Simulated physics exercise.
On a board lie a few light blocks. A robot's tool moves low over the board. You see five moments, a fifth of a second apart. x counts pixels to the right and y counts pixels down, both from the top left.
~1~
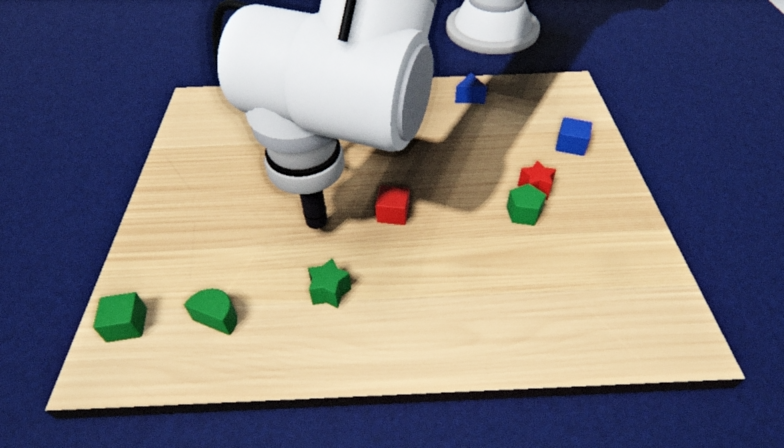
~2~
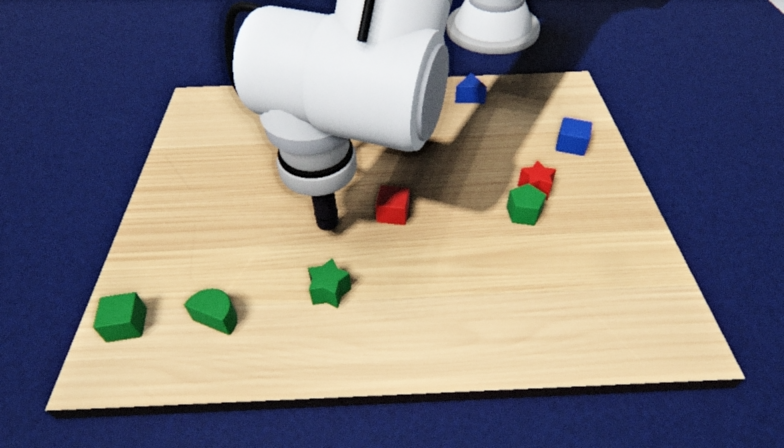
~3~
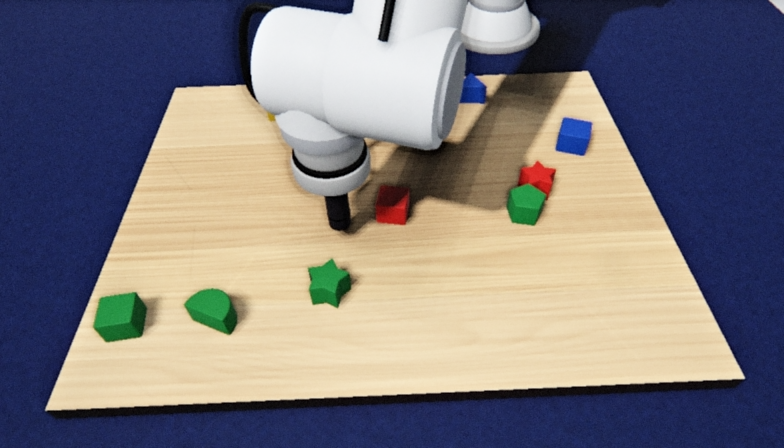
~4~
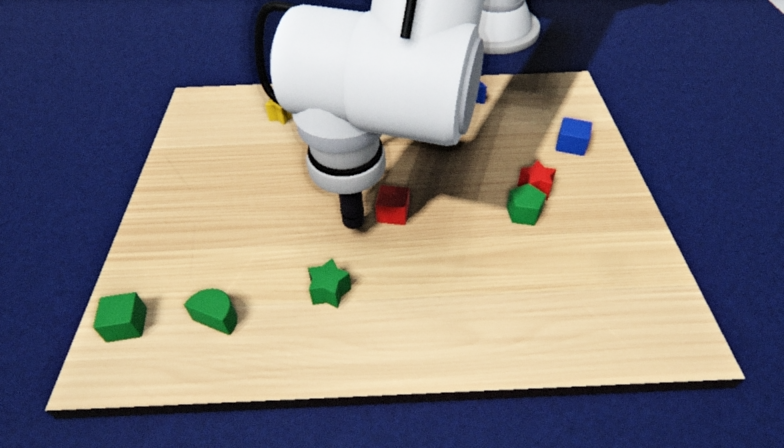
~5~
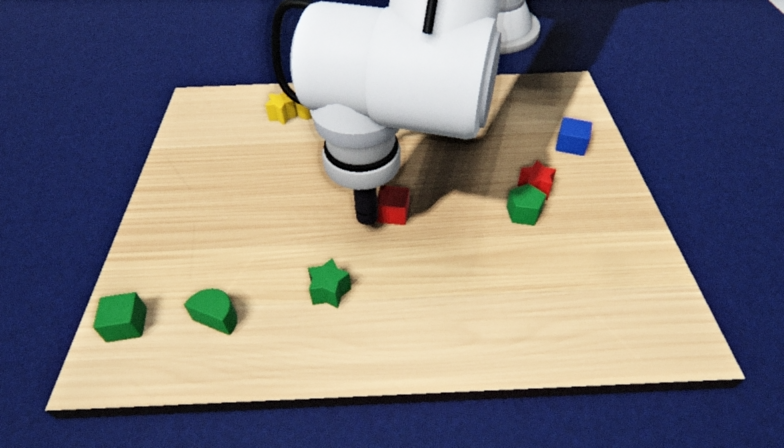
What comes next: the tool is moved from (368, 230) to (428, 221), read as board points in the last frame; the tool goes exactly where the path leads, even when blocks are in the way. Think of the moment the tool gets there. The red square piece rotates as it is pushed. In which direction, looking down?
From above, it looks like the red square piece goes counterclockwise.
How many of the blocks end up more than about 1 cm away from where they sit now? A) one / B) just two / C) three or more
A (one)
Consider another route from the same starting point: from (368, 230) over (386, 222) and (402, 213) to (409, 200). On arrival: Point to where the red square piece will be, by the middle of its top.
The centre of its top face lies at (433, 171).
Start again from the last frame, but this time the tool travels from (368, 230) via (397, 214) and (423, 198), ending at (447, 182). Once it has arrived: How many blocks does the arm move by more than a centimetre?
1 block.
The first path, step by step. Halfway along, tool (398, 214); red square piece (407, 188), turned 15° anticlockwise.
At the end, tool (429, 209); green star block not moved; red square piece (407, 188), turned 20° anticlockwise.
